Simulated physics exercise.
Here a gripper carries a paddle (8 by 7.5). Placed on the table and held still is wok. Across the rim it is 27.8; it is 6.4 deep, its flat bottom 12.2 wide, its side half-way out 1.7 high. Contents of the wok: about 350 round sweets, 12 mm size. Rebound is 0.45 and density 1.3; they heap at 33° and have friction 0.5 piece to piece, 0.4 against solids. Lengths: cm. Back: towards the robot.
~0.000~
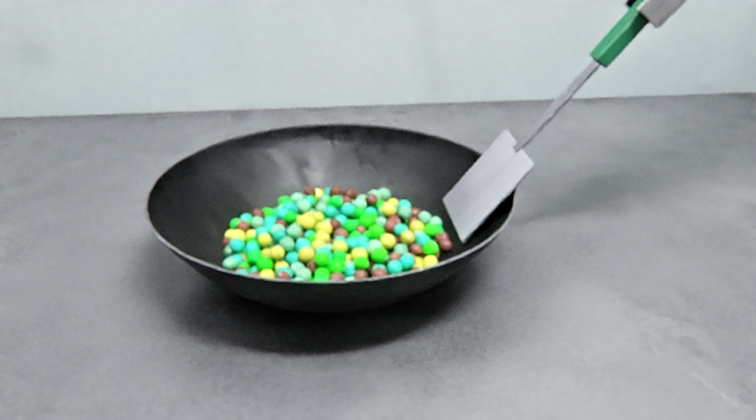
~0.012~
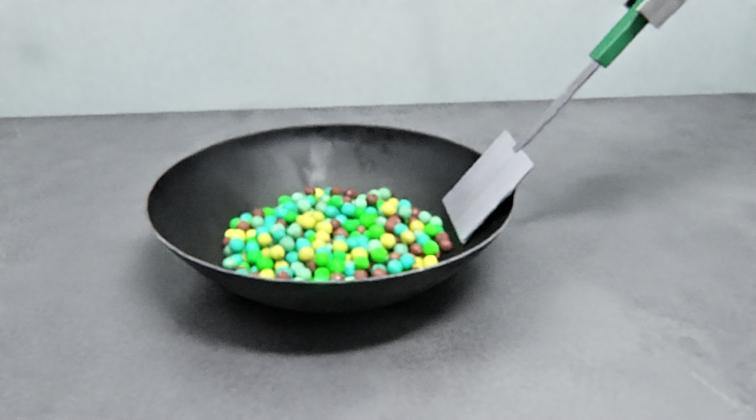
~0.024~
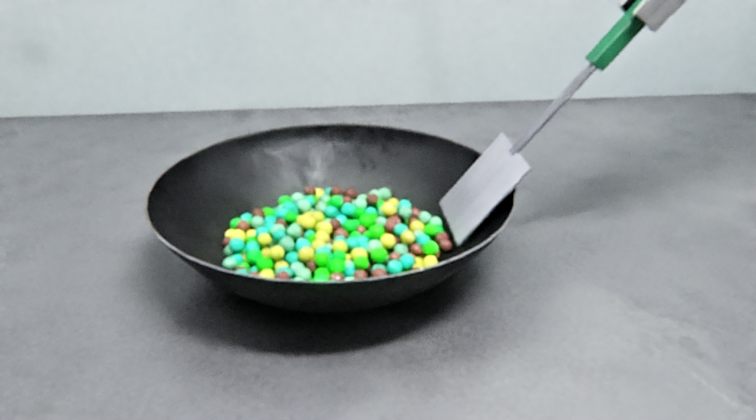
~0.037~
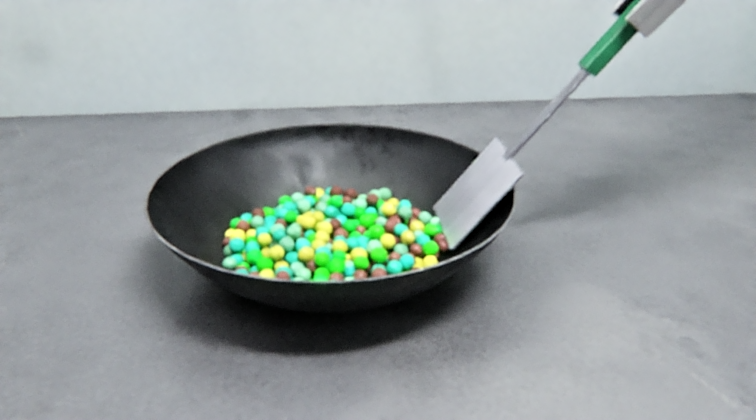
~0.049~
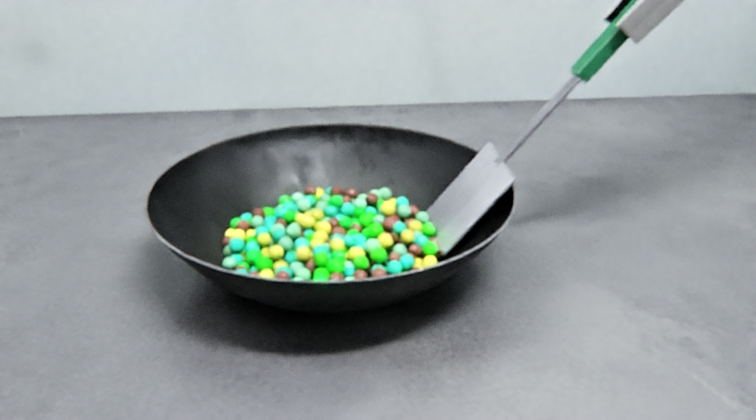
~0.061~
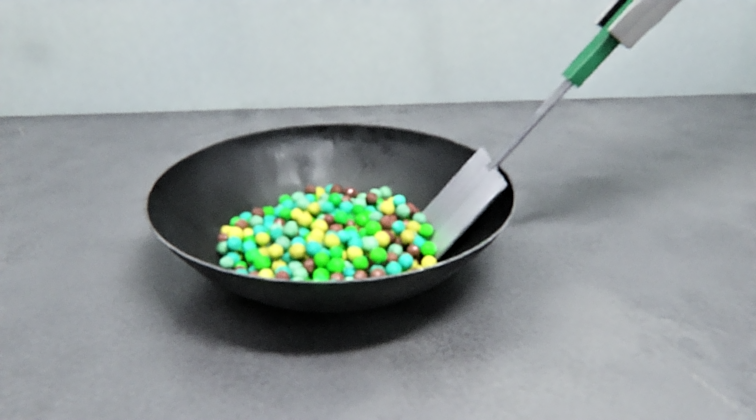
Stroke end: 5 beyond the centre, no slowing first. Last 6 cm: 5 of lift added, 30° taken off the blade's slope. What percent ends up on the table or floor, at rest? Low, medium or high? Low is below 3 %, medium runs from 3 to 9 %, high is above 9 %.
The share is low, below 3 %.
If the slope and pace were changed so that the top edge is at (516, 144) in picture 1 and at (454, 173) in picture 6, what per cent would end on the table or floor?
My guess would be close to 5 per cent.
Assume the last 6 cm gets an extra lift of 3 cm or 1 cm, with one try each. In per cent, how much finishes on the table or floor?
I'd put it near 0 in a hundred, then near 0 in a hundred.
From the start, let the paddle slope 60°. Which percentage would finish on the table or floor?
I'd put it at about 0 per cent.
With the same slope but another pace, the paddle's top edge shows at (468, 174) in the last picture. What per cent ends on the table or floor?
That share would be some 5 percent.
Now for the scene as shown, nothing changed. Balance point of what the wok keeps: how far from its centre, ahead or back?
The balance point lies close to 3.5 cm ahead.
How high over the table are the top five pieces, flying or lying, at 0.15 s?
Roughly 4 cm above the table.
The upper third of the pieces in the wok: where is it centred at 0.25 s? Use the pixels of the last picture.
Near (274, 226).
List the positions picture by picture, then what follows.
In the first frame, paddle top edge at (520, 147), sloping 51°; upper third of the load around (333, 231), from x 230 to 445, top at y 190; 352 in the wok.
In the second frame, paddle top edge at (519, 147), sloping 51°; upper third of the load around (333, 231), from x 230 to 445, top at y 190.
In the third frame, paddle top edge at (516, 150), sloping 51°; upper third of the load around (333, 231), from x 230 to 445, top at y 190.
In the fourth frame, paddle top edge at (509, 155), sloping 51°; upper third of the load around (333, 231), from x 230 to 445, top at y 190.
In the fifth frame, paddle top edge at (501, 160), sloping 51°; upper third of the load around (336, 231), from x 230 to 435, top at y 190.
In the sixth frame, paddle top edge at (493, 165), sloping 51°; upper third of the load around (335, 232), from x 225 to 430, top at y 190; 352 in the wok.
After 0.15 s, sloping 51°, highest piece 4 above the table; 352 in the wok.
After 0.25 s, sloping 38°, highest piece 5 above the table; 352 in the wok.
After 0.49 s, sloping 21°, highest piece 5 above the table; 352 in the wok.
After 1.54 s, sloping 21°, highest piece 5 above the table; 352 in the wok.
At rest, 352 in the wok. That is 0 % on the table or floor.
